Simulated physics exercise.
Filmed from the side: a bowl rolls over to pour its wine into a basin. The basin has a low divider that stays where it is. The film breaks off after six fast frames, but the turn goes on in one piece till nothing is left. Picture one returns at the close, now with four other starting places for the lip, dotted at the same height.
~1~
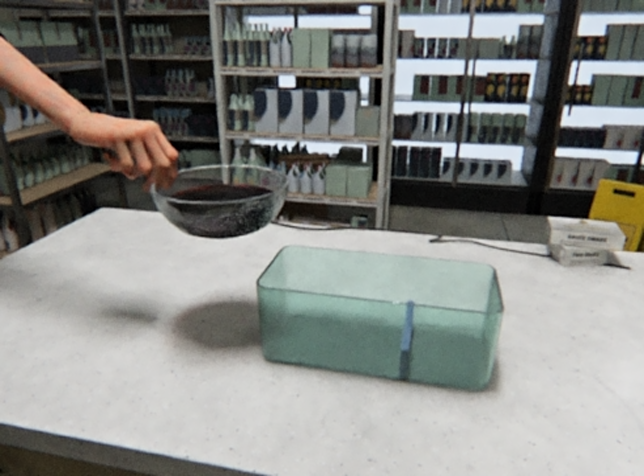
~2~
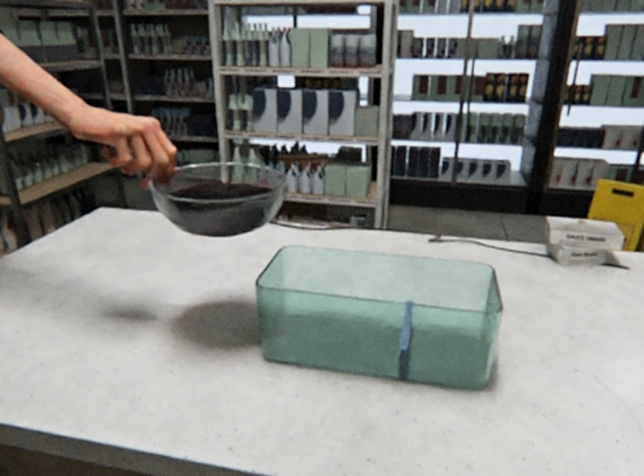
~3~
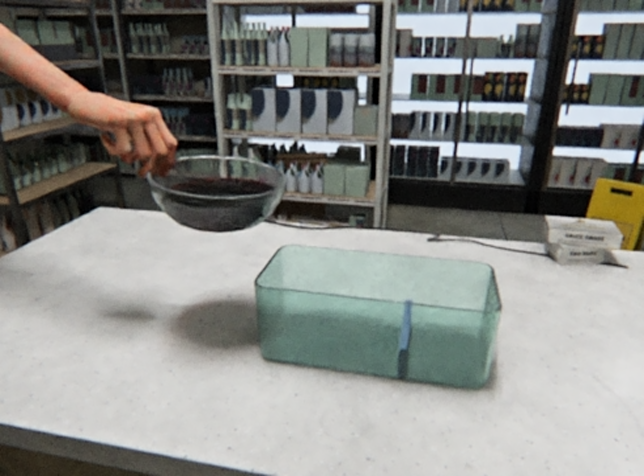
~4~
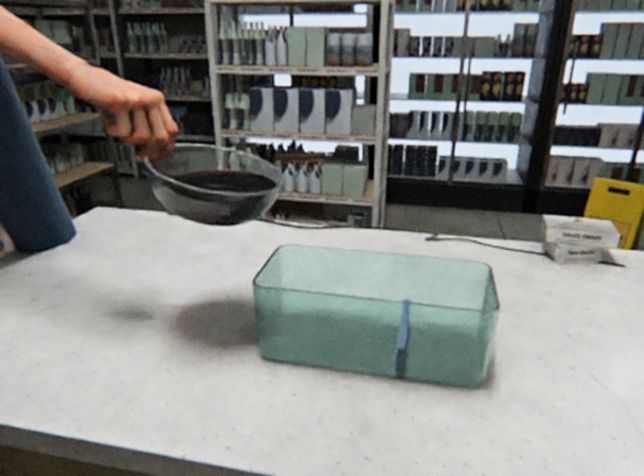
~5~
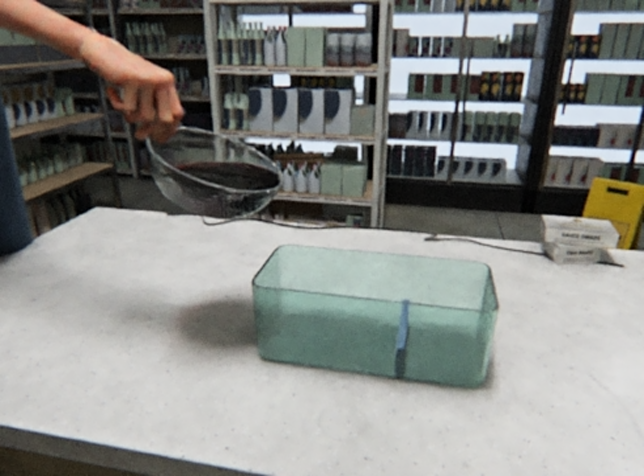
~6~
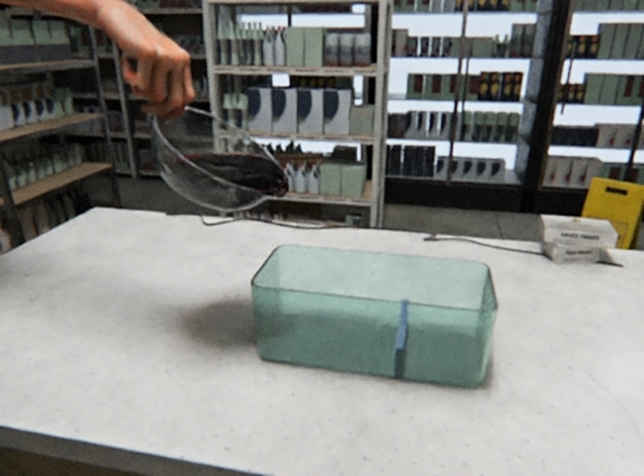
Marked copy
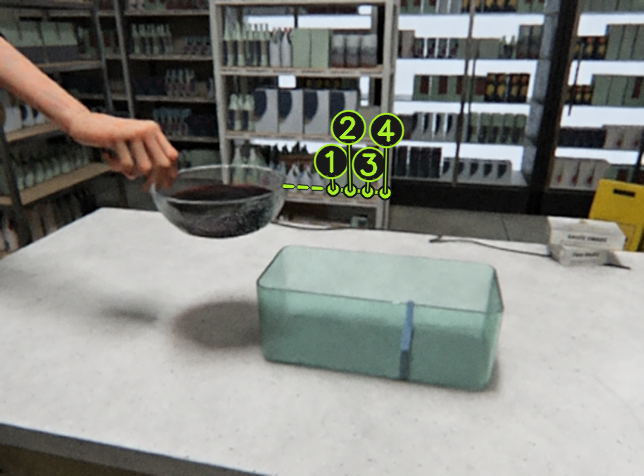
To begin with, a hand holds a glass bowl of dark wine level above a pale counter, to the left of a green translucent basin. The hand then rises and tilts the bowl steadily toward the right, and the wine shifts to the lower side until it just crosses the lip.
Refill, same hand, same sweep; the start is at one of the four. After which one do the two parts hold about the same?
1.
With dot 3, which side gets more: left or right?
The right side.
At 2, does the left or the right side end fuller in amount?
The right one.
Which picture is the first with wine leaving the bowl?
In picture 6.
In lime, 1 at (333, 189); 2 at (350, 190); 3 at (367, 191); 4 at (385, 192).
For dot 1, about 49 % ends left of the wall and 50 % right of it.
For dot 2, about 21 % ends left of the wall and 79 % right of it.
For dot 3, about 13 % ends left of the wall and 87 % right of it.
For dot 4, about 25 % ends left of the wall and 74 % right of it.
